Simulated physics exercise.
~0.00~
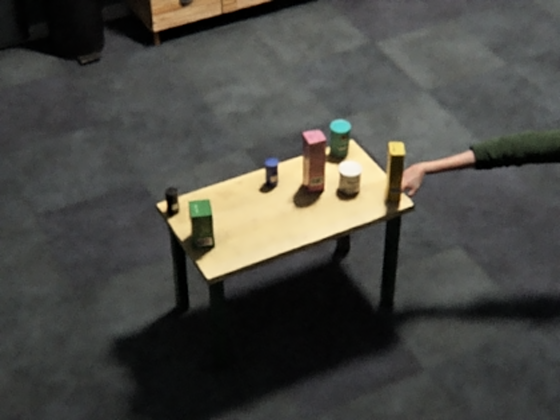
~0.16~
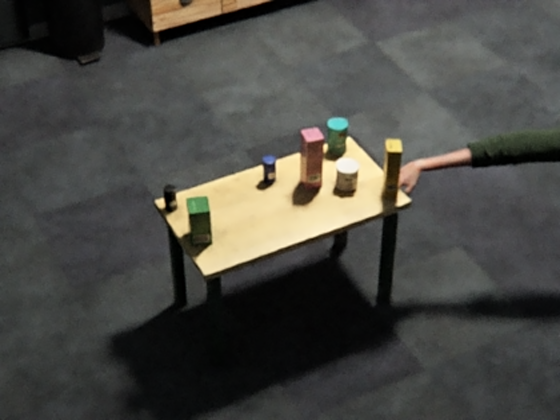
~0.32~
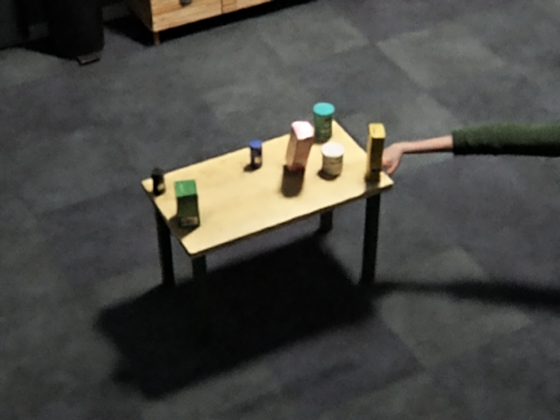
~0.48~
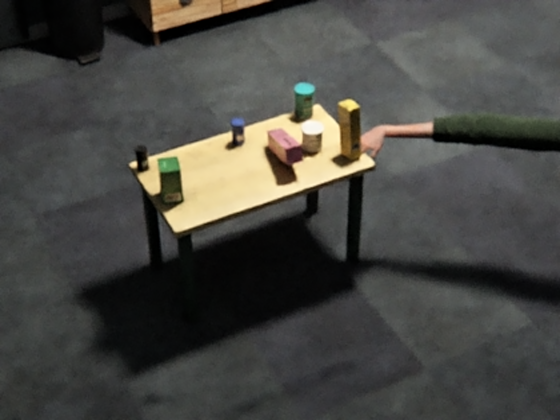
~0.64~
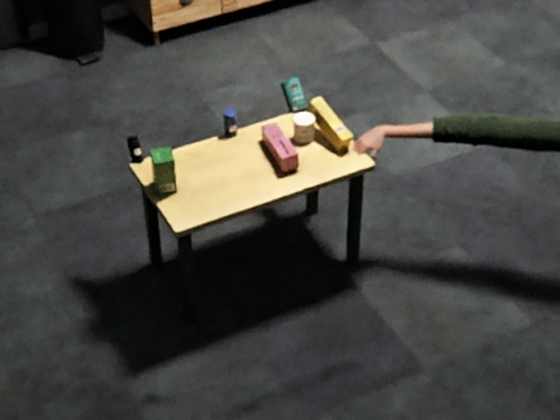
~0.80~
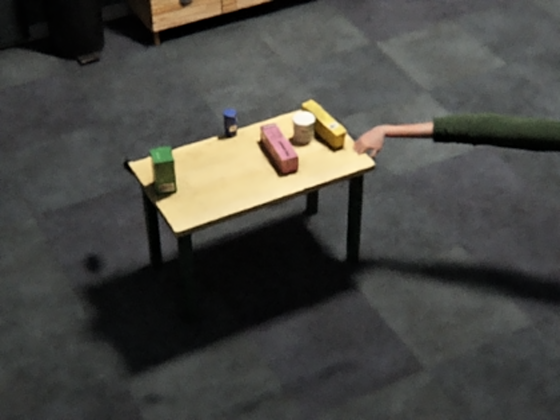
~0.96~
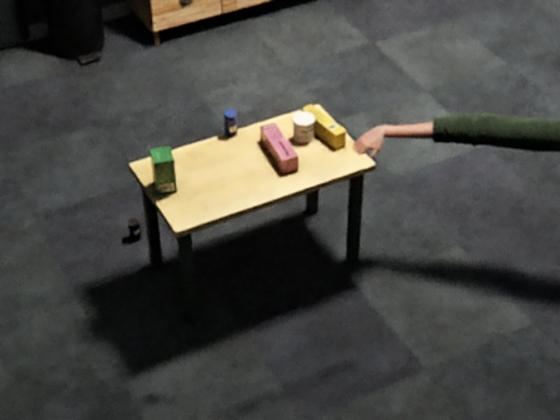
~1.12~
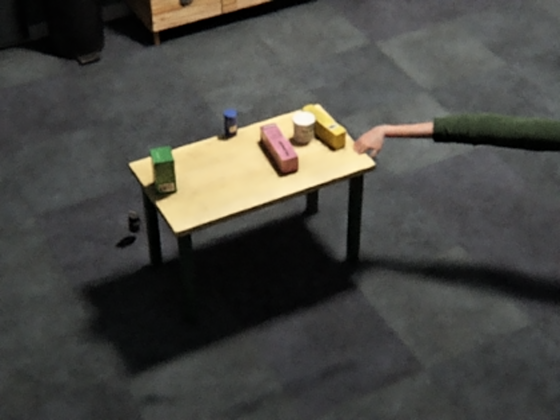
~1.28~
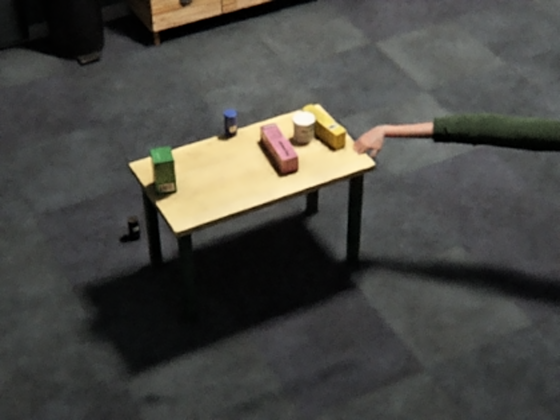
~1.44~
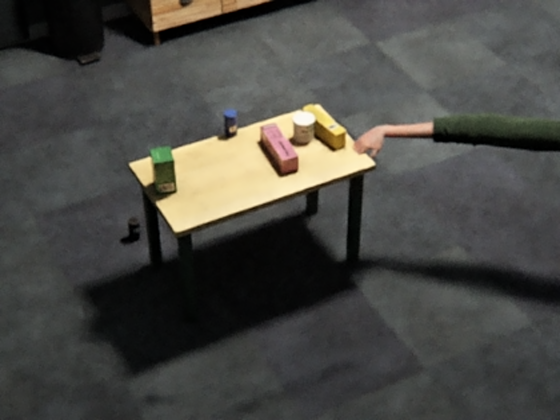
A small table holding seven containers was pulled up and to the left by a hand at its right edge, then stopped, toppling the pink and yellow cartons onto their sides while the turquoise tin and black shaker went off the far edge.
